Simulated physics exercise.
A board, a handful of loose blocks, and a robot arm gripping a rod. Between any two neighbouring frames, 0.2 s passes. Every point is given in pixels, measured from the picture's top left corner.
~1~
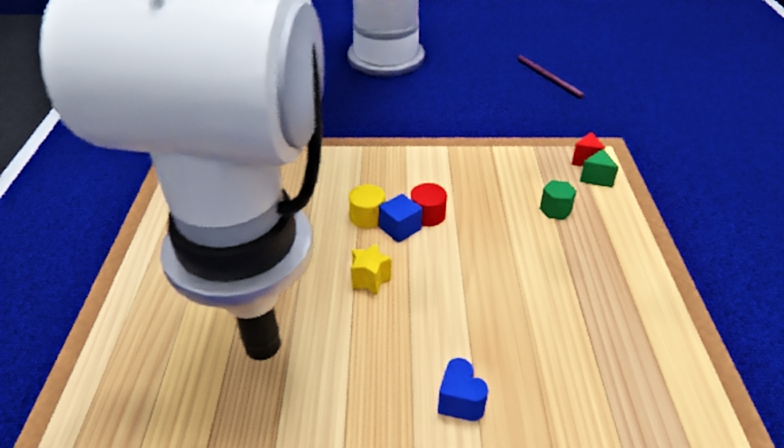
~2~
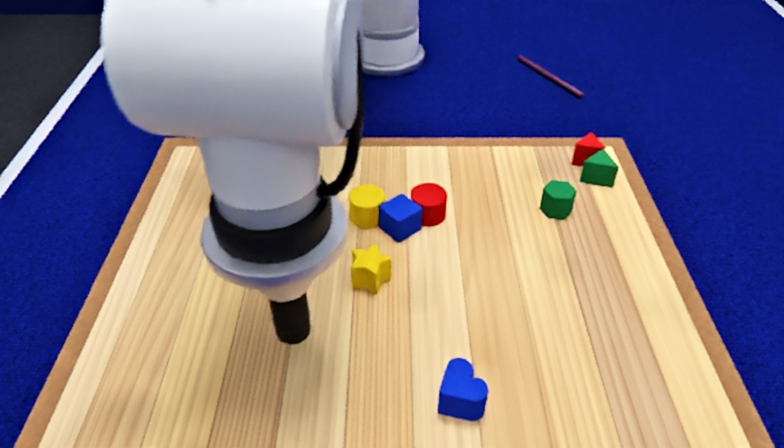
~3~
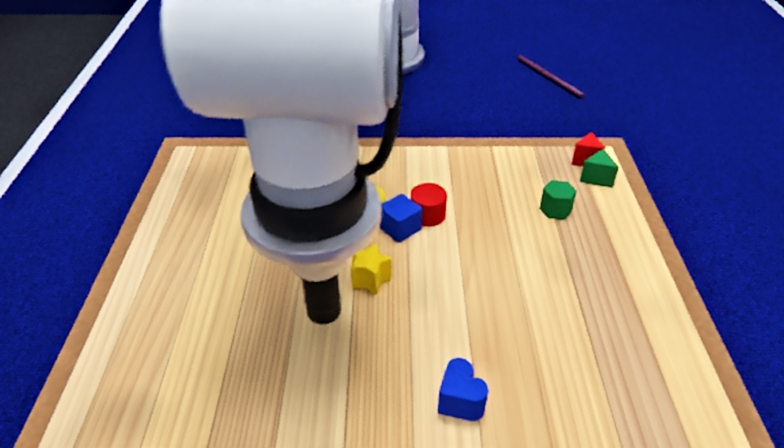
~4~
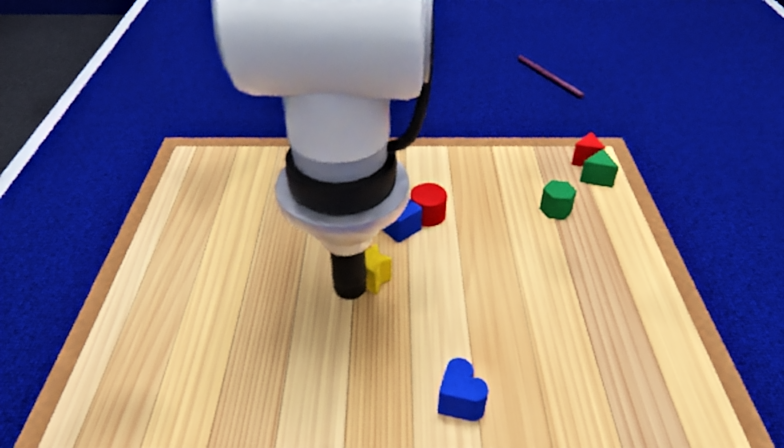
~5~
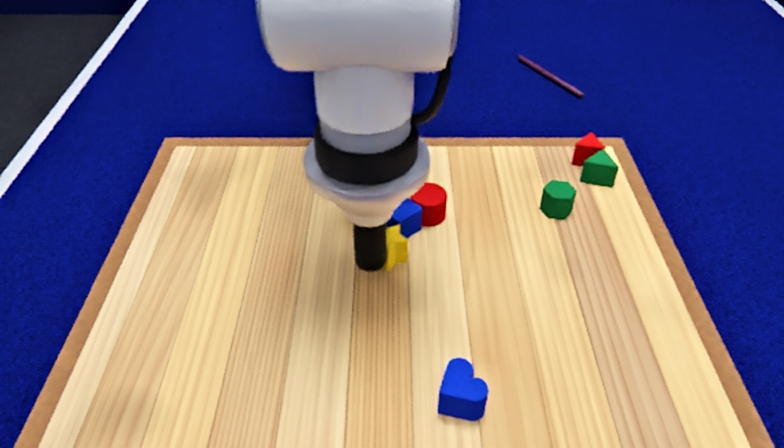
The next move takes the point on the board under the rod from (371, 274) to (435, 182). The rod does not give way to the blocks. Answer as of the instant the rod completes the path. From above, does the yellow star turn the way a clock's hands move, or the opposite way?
Clockwise rotation.
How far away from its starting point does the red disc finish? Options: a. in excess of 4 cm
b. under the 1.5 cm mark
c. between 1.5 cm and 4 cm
Option a.
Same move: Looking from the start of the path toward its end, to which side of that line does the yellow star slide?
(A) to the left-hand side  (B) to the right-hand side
Choice B: To the right-hand side.
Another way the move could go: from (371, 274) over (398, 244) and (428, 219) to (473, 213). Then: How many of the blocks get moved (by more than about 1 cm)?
Blocks displaced: At least 3.
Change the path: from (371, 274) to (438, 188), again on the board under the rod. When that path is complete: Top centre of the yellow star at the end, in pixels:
The spot you're after is about (465, 166) in the image.
The first path, step by step. One third of the way, rod (396, 226); yellow star (417, 206), turned 15° clockwise; blue square piece (414, 184), turned 25° anticlockwise; red disc (448, 174).
Two thirds of the way, rod (417, 195); yellow star (442, 181), turned 35° clockwise; blue square piece (421, 164), turned 70° anticlockwise; red disc (460, 165).
At the end, rod (435, 169); yellow disc in place; yellow star (461, 163), turned 65° clockwise; blue square piece (426, 144), turned 85° anticlockwise; red disc (487, 156).
